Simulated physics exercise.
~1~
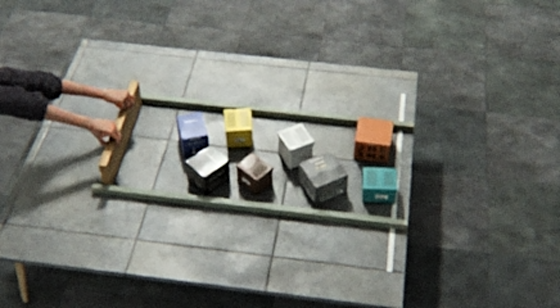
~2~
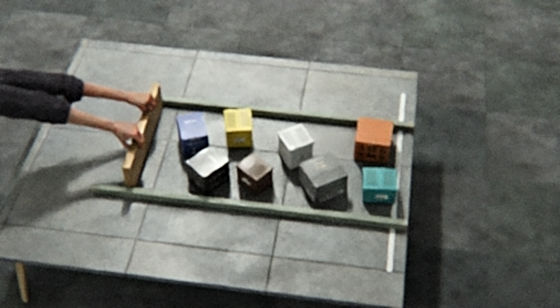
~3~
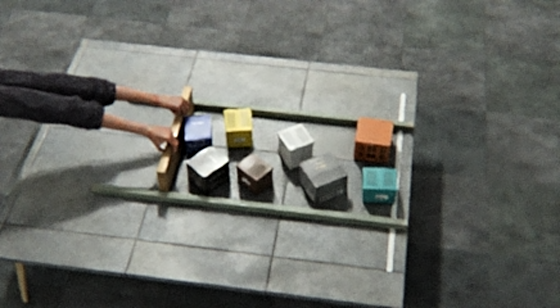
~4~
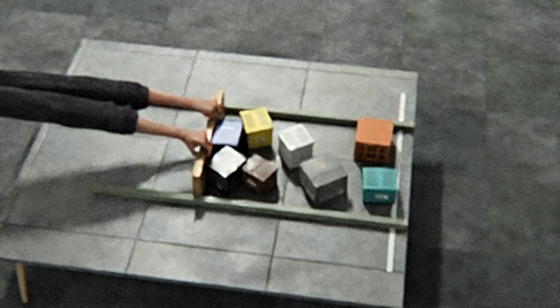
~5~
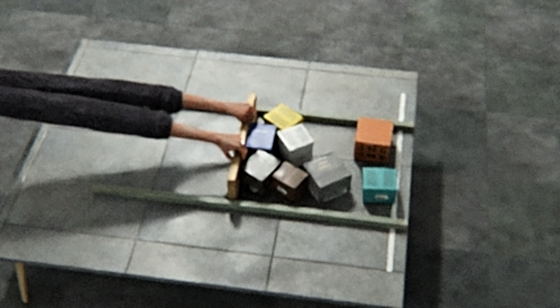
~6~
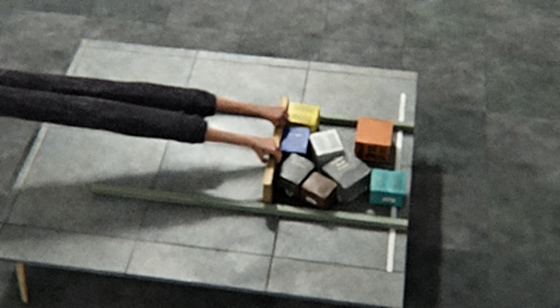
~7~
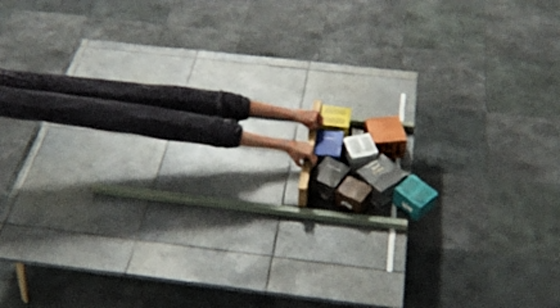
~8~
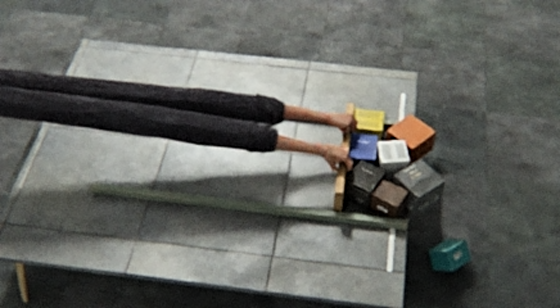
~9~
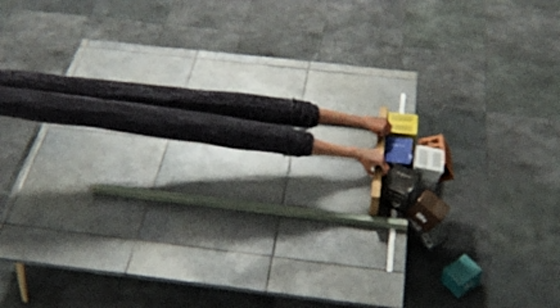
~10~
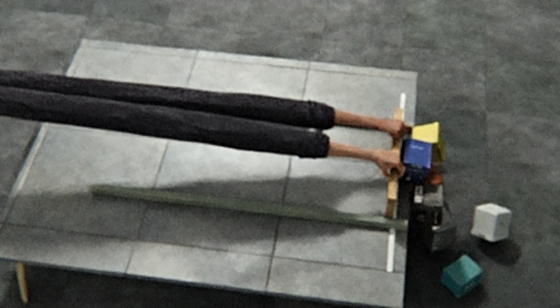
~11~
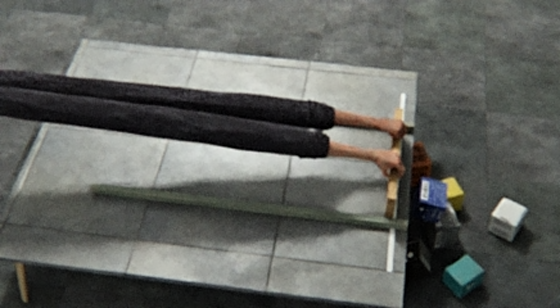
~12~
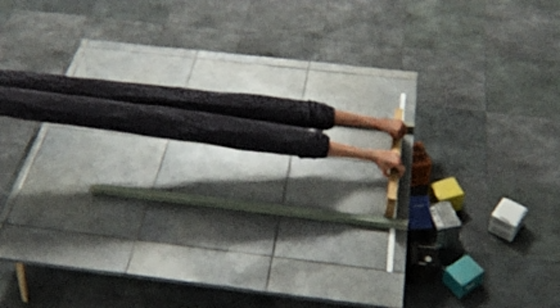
Wooden plank pushed right by two hands, gathering eight coloured boxes and sweeping them all off the deck's edge onto the floor.
